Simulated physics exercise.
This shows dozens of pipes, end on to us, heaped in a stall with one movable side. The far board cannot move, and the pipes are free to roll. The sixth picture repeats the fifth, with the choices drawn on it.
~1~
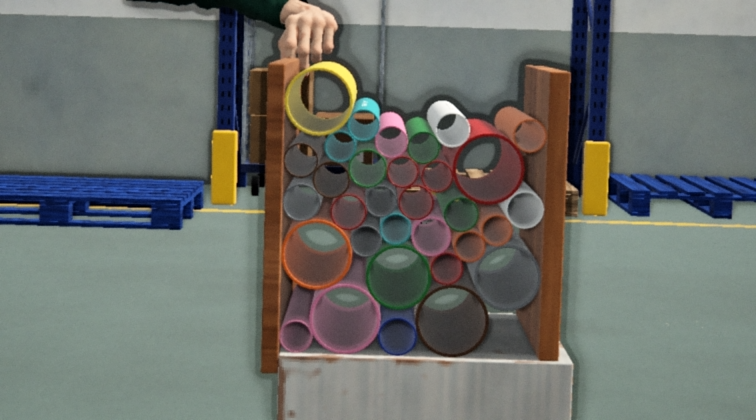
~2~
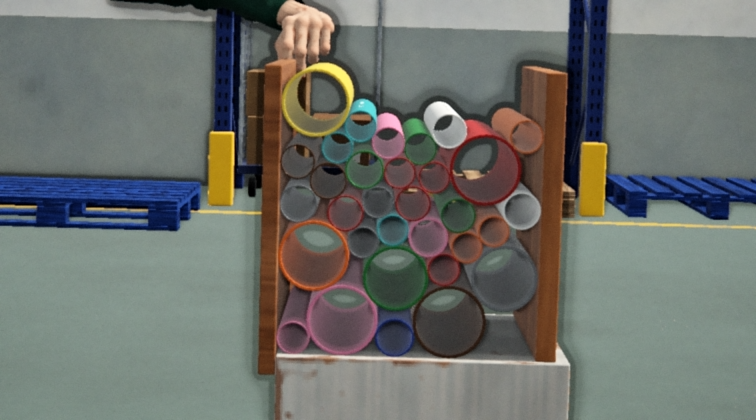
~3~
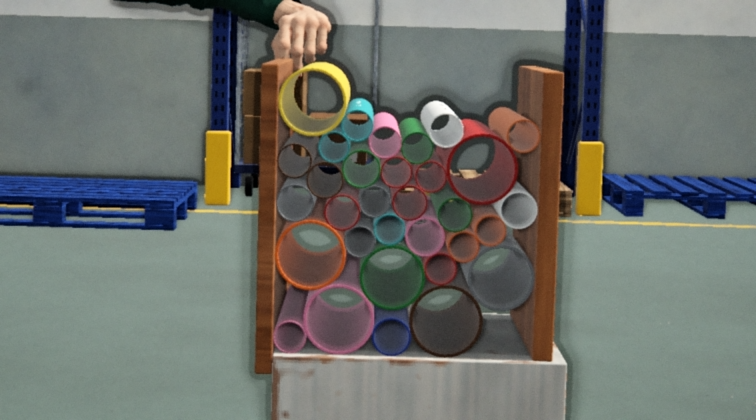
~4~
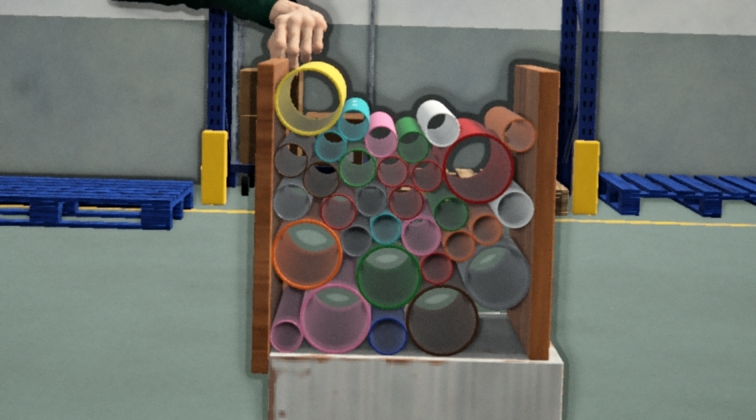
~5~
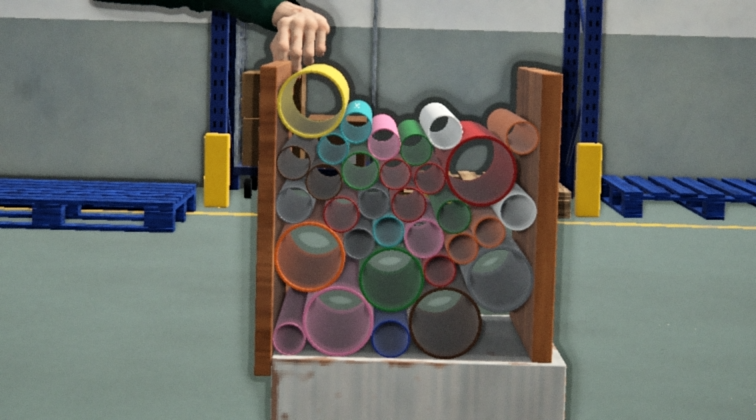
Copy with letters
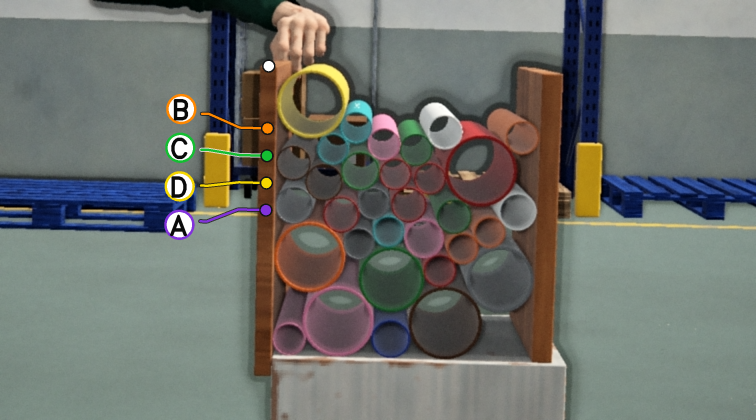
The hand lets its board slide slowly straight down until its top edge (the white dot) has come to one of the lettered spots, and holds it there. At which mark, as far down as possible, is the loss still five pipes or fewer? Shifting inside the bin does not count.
Slide it to A.
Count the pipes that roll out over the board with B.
It comes to none.
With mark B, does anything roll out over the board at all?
At B: No.
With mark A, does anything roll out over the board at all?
Yes.
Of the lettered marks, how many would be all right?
The number is four.
On the marked copy, A at (266, 210); B at (268, 128); C at (267, 156); D at (266, 183); the white dot at (269, 66).
Taking A. A third of the way, top of the board (276, 131).
Two thirds of the way, top of the board (275, 203).
When it is over, top of the board (275, 210), two out over the board.
As for the rest, B none out over the board; C one out over the board; D one out over the board.
